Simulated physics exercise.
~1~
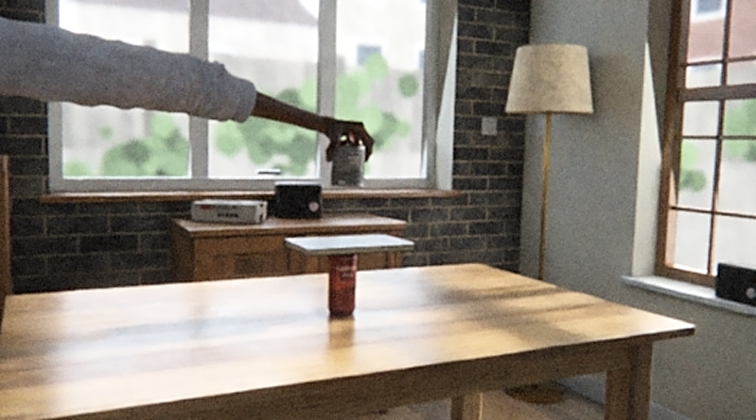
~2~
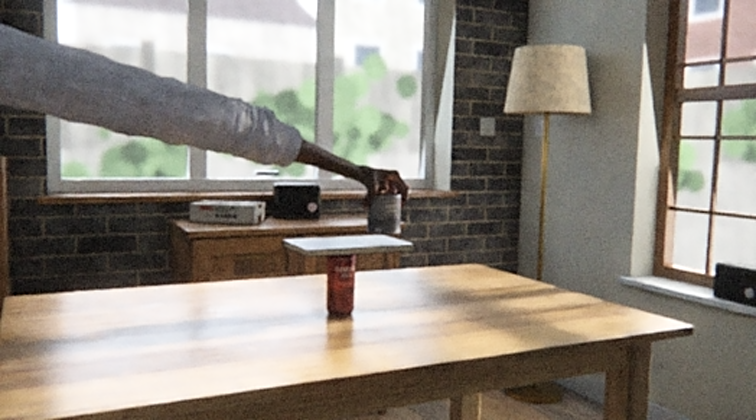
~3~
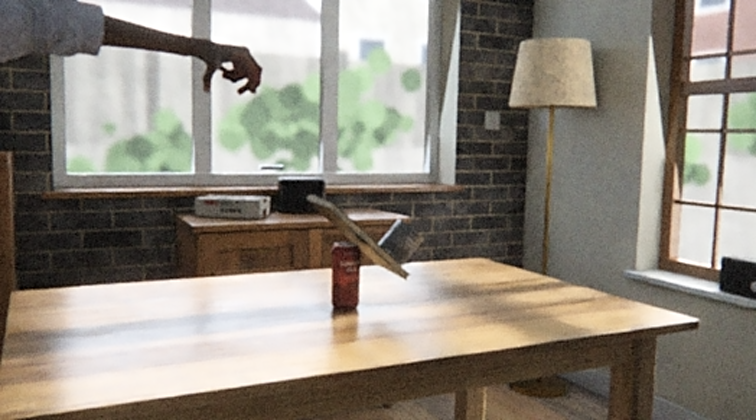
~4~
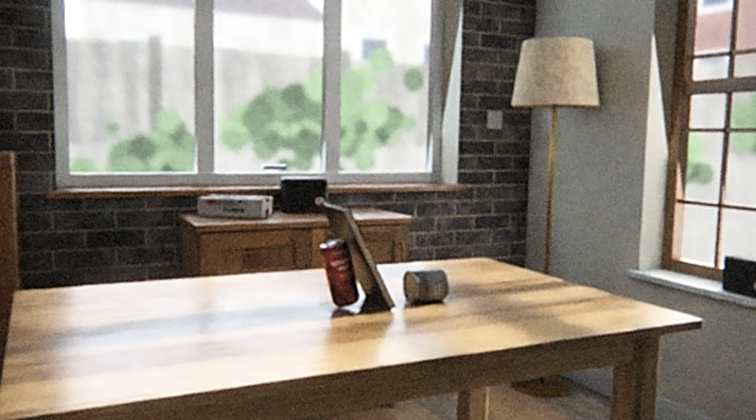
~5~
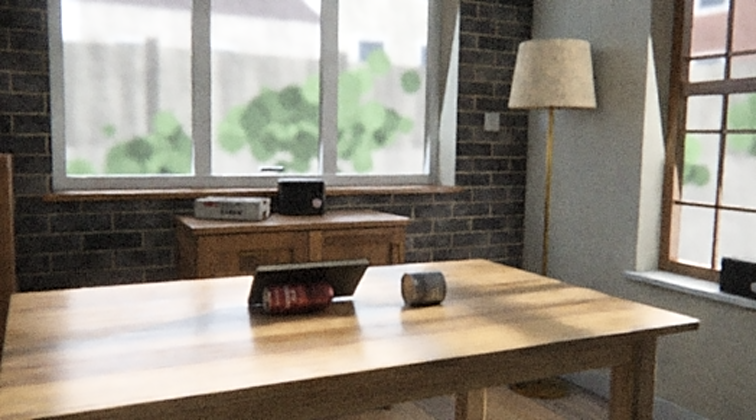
A hand sets a grey tin on a book balanced on a can, and everything topples.
